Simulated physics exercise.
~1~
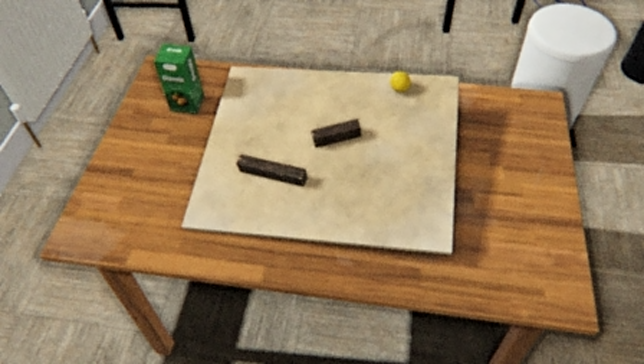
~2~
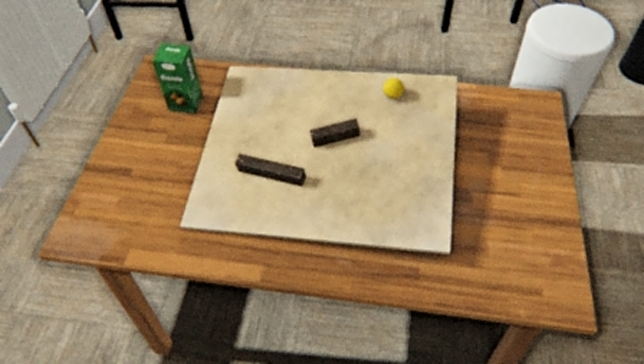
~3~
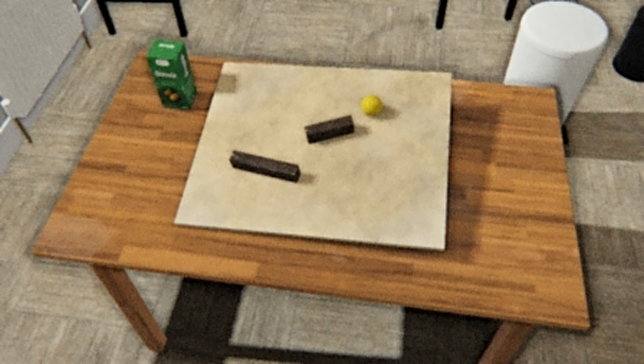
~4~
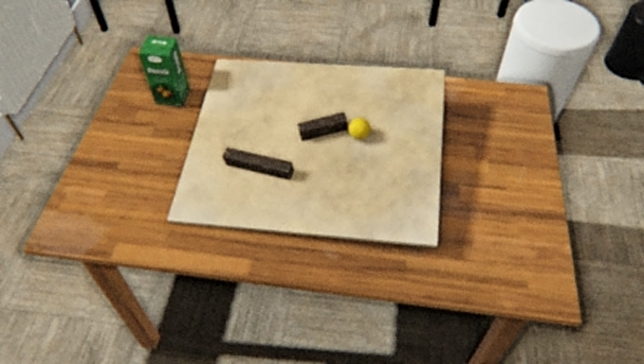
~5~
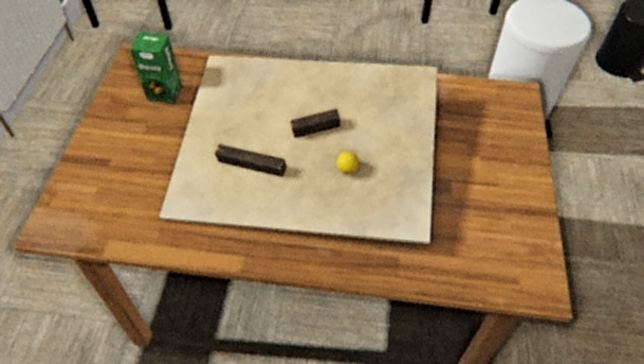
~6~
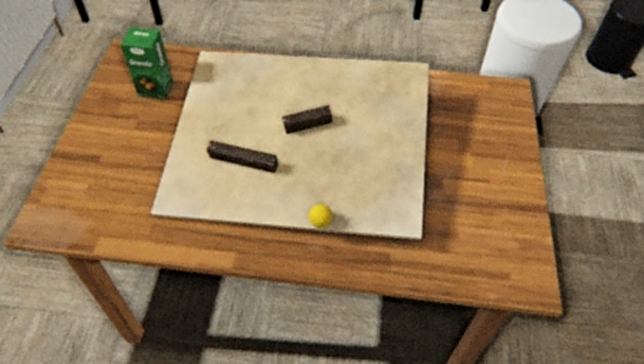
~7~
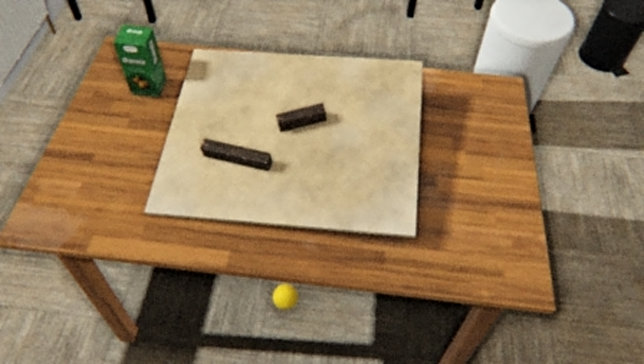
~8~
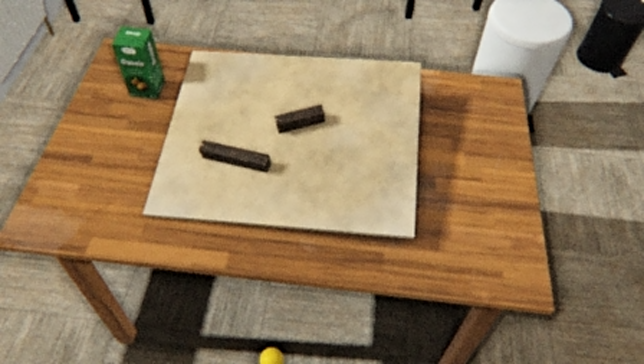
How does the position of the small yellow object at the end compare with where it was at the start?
At the start it sits near the far right corner of the pale board on the table. By the end it is off the board, beyond the near edge of the table and low in the view.
